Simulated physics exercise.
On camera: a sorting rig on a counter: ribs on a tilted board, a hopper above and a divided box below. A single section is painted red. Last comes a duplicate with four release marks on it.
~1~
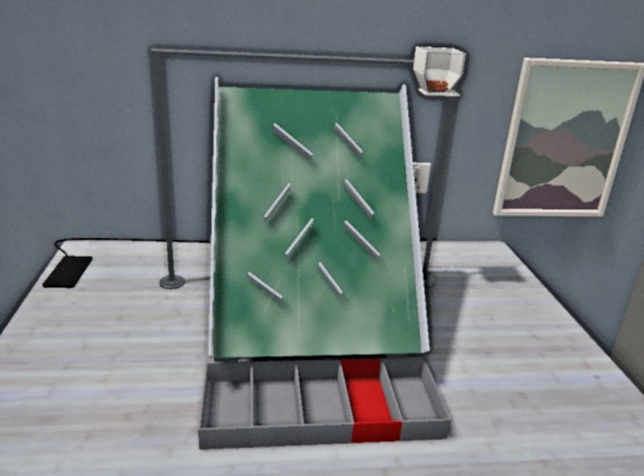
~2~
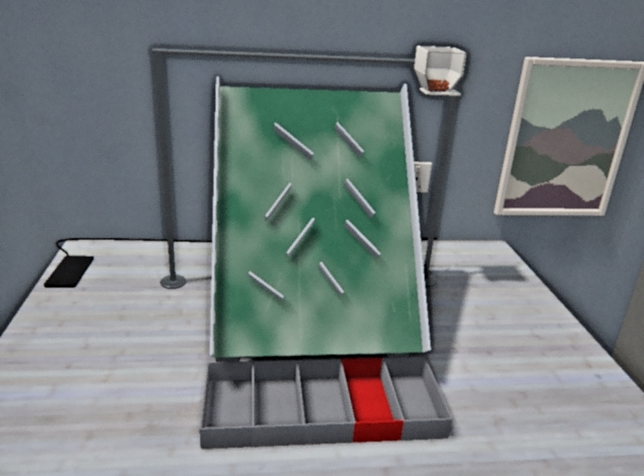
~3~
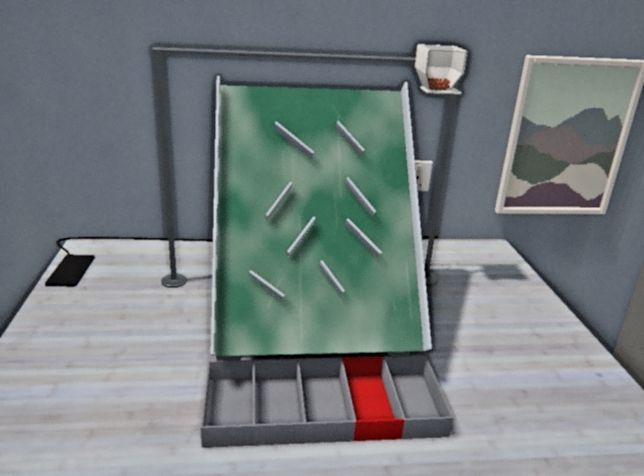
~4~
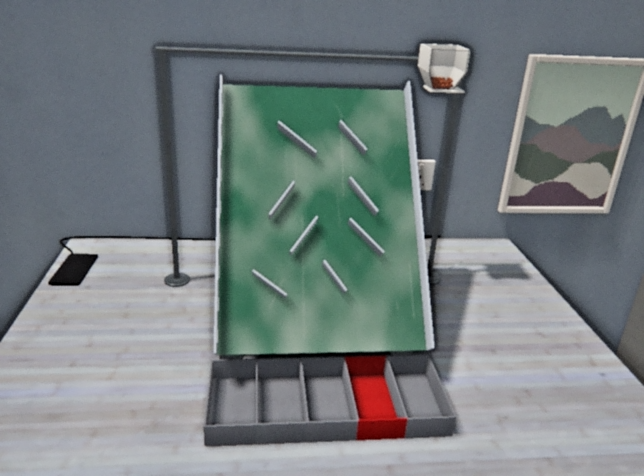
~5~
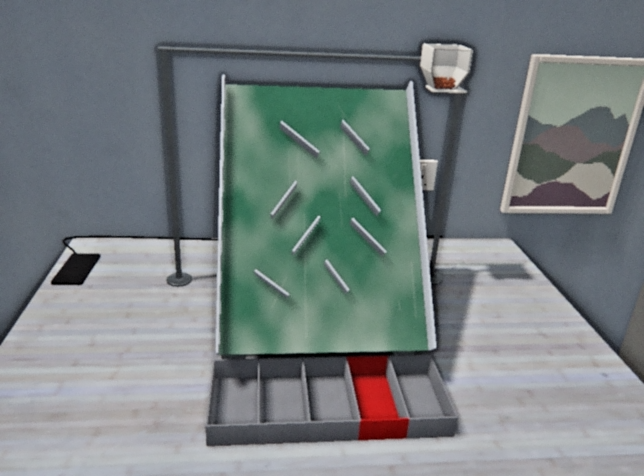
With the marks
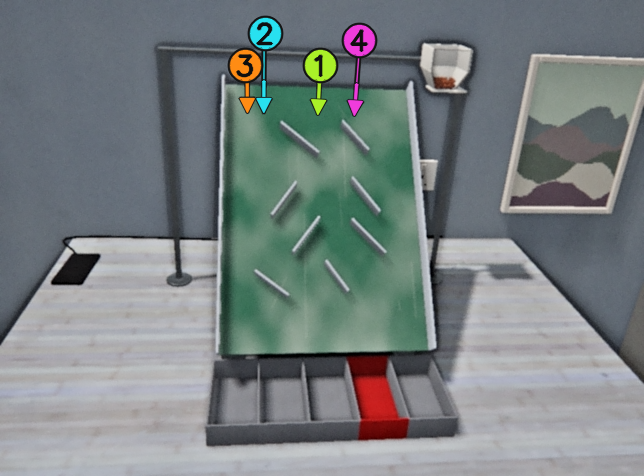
Only the camera moves, drifting very slightly so that the whole view shifts a touch to the right, while it faces a pale wood counter against a blue-grey wall from slightly above. A tilted green board with eight grey ribs stands behind a grey five-part box, its fourth section red, beneath a pale hopper holding brown pellets at upper right. The pellets, board and box stay still throughout.
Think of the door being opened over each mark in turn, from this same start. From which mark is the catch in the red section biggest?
Mark 1 does it best.
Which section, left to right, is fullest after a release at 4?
The fifth.
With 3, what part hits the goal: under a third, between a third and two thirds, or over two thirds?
It is under a third.
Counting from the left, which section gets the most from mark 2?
The first.
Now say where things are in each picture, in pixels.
The first picture shows hopper at (435, 86), clay pellets, door shut.
The second picture shows ribs (275, 123) to (313, 154), (337, 123) to (363, 152), (266, 216) to (291, 183).
The third picture shows ribs (347, 178) to (375, 212), (288, 252) to (315, 217), (347, 219) to (381, 253).
The fourth picture shows ribs (253, 270) to (287, 295), (324, 260) to (347, 290).
The fifth picture shows red section at (384, 428), number 4 of 5 from the left.
On the marked copy, mark 1 meets the board at (318, 109); mark 2 meets the board at (263, 107); mark 3 meets the board at (247, 107); mark 4 meets the board at (354, 110).
With 1, about half in the red section, about half in other sections.
With 2, a small part in the red section, most in other sections, a small part outside the box.
With 3, a stray few in the red section, most in other sections, a small part outside the box.
With 4, none in the red section, nearly all in other sections, a small part outside the box.
